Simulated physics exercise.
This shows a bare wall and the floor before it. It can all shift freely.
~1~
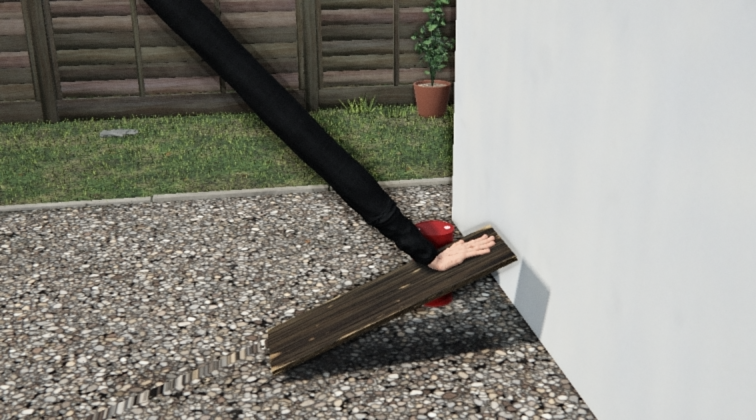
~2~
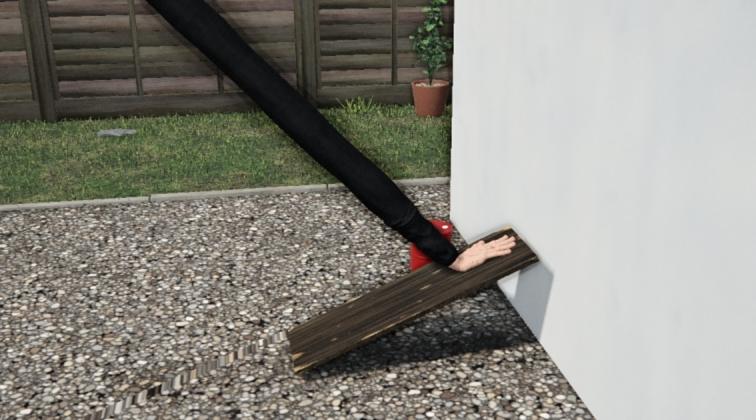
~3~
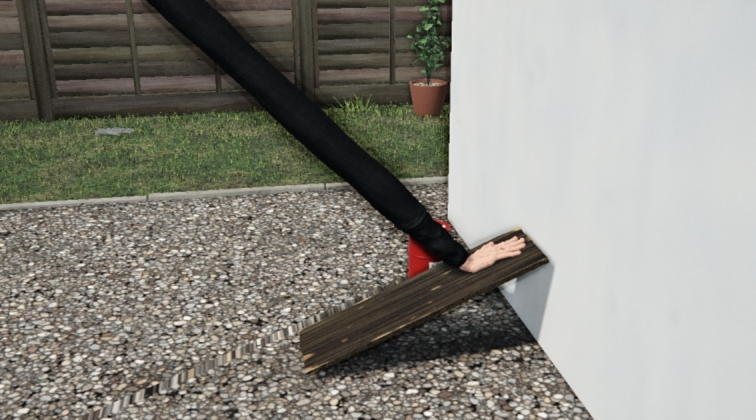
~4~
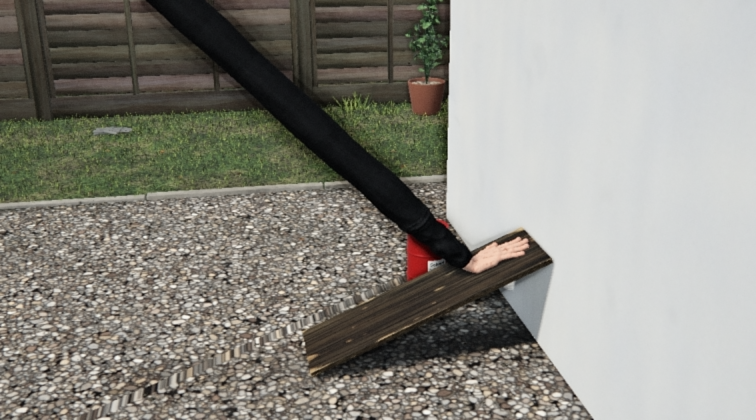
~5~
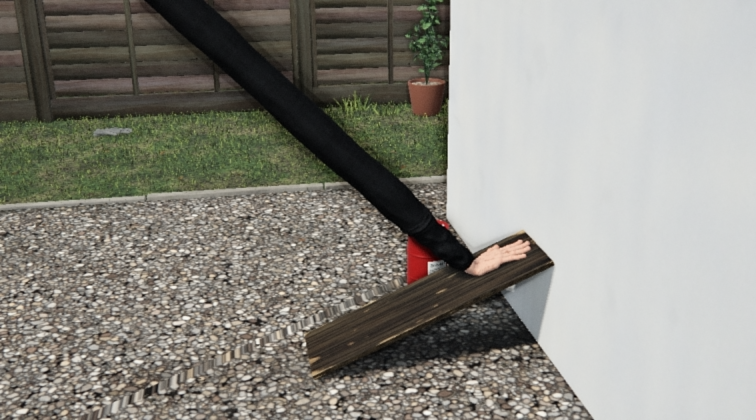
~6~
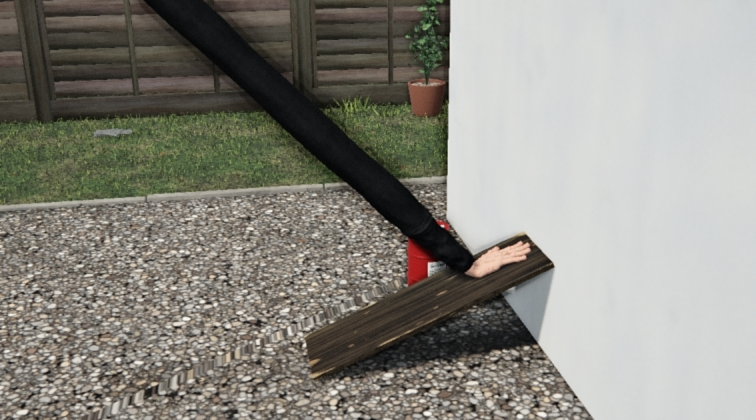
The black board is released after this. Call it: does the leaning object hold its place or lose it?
It loses its place.
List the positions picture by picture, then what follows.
The first frame shows on its way; black board (387, 297).
The second frame shows on its way; black board (408, 297).
The third frame shows on its way; black board (418, 298).
The fourth frame shows on its way; black board (422, 299).
The fifth frame shows propped up under the hand; black board (424, 301).
The sixth frame shows propped up under the hand; black board (424, 303).
Then, 0.30 s later than the last frame, black board sunk by 8° near (419, 318).
Then, 0.40 s later than the last frame, black board sunk by 20° near (415, 342).
Then, 0.60 s later than the last frame, black board sunk by 25° near (414, 344).
When it is over, moved from the start, black board; red canister as before. End places, in pixels of the last picture, black board near (414, 348). The board slips out.
